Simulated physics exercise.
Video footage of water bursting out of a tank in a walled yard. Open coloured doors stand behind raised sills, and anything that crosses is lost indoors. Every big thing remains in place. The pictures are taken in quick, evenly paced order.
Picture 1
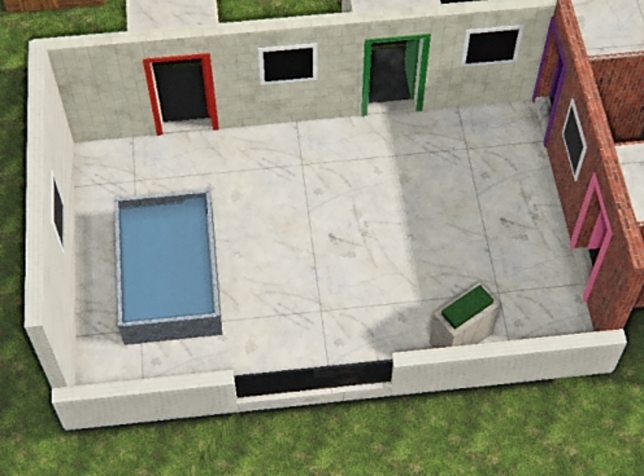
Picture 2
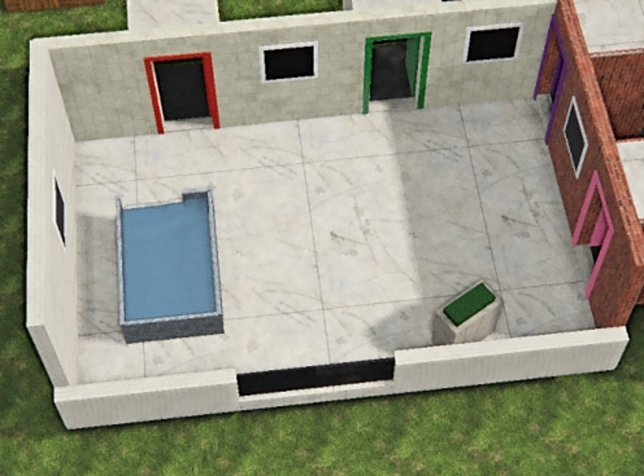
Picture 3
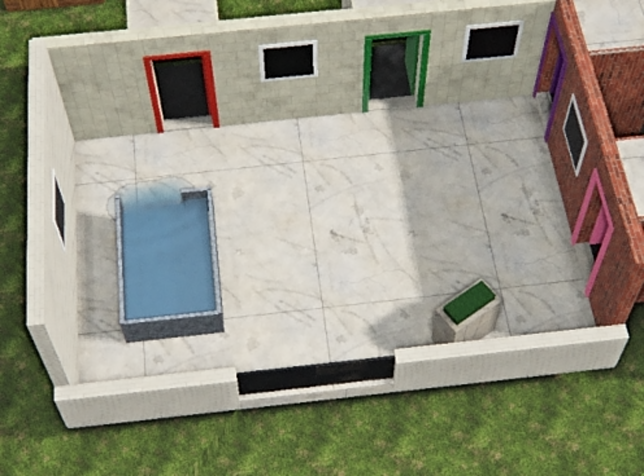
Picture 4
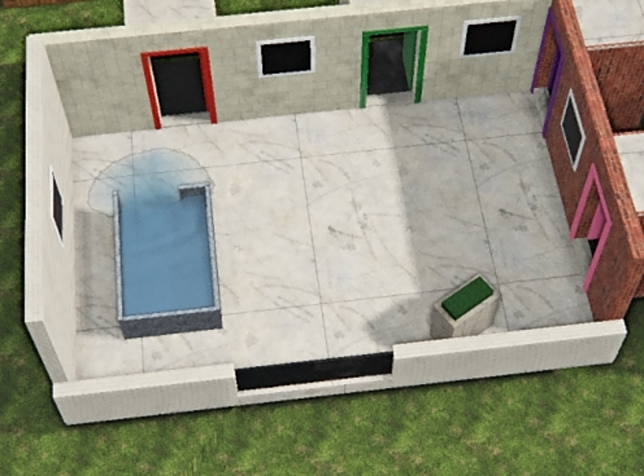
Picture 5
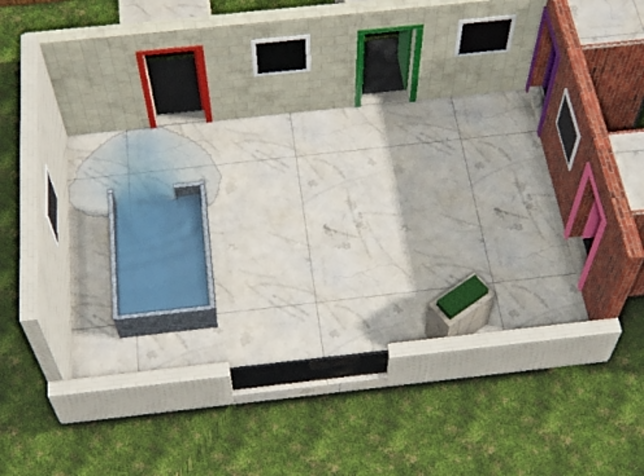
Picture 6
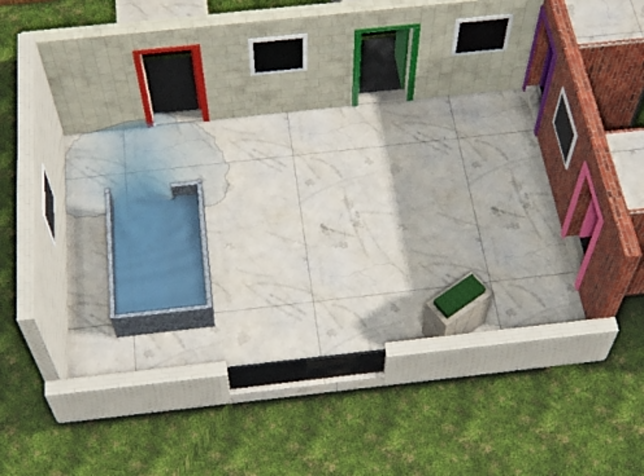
A walled yard with a pale marble floor, edged by grass, is seen from high above at an angle. A grey-rimmed tank of blue water stands at left, a green-topped block at lower right, with red and green doorways along the back wall and purple and pink ones on the brick wall at right. A gap opens in the tank's far side and water spreads outward toward the back and left walls, while the view shifts slightly.
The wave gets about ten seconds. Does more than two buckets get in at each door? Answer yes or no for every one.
Pink door: No, red door: Yes, purple door: No, green door: No.
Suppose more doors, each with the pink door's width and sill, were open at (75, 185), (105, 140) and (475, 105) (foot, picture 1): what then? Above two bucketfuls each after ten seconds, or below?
Door by door: Ends up above, ends up above, ends up below.
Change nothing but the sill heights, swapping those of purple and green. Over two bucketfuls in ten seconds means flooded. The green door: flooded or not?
Note: Green door remains short of it.
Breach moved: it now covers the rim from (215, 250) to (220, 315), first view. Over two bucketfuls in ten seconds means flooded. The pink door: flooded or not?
Pink door: Tops the limit.
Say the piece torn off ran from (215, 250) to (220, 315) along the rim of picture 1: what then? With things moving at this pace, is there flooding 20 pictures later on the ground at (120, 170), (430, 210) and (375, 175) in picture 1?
So: Spared, then wetted, then wetted.
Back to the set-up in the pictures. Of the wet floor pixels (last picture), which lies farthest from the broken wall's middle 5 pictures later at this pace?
I'd say around (262, 115).
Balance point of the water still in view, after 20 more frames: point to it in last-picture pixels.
At roughly (154, 211).
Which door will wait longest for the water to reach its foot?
I'd go with the door marked pink.
A moment on, water covers 10 % of the floor; the pink door not reached, the red door over two buckets in, the purple door not reached, the green door not reached.
Next, water covers 15 % of the floor; the pink door not reached, the red door far over two buckets in, the purple door not reached, the green door not reached.
Then, water covers 30 % of the floor; the pink door not reached, the red door far over two buckets in, the purple door not reached, the green door wet at the sill, nothing in.
Later, water covers 65 % of the floor; the pink door not reached, the red door far over two buckets in, the purple door wet at the sill, nothing in, the green door wet at the sill, nothing in.
In the end, water covers 95 % of the floor; the pink door wet at the sill, nothing in, the red door far over two buckets in, the purple door wet at the sill, nothing in, the green door wet at the sill, nothing in.
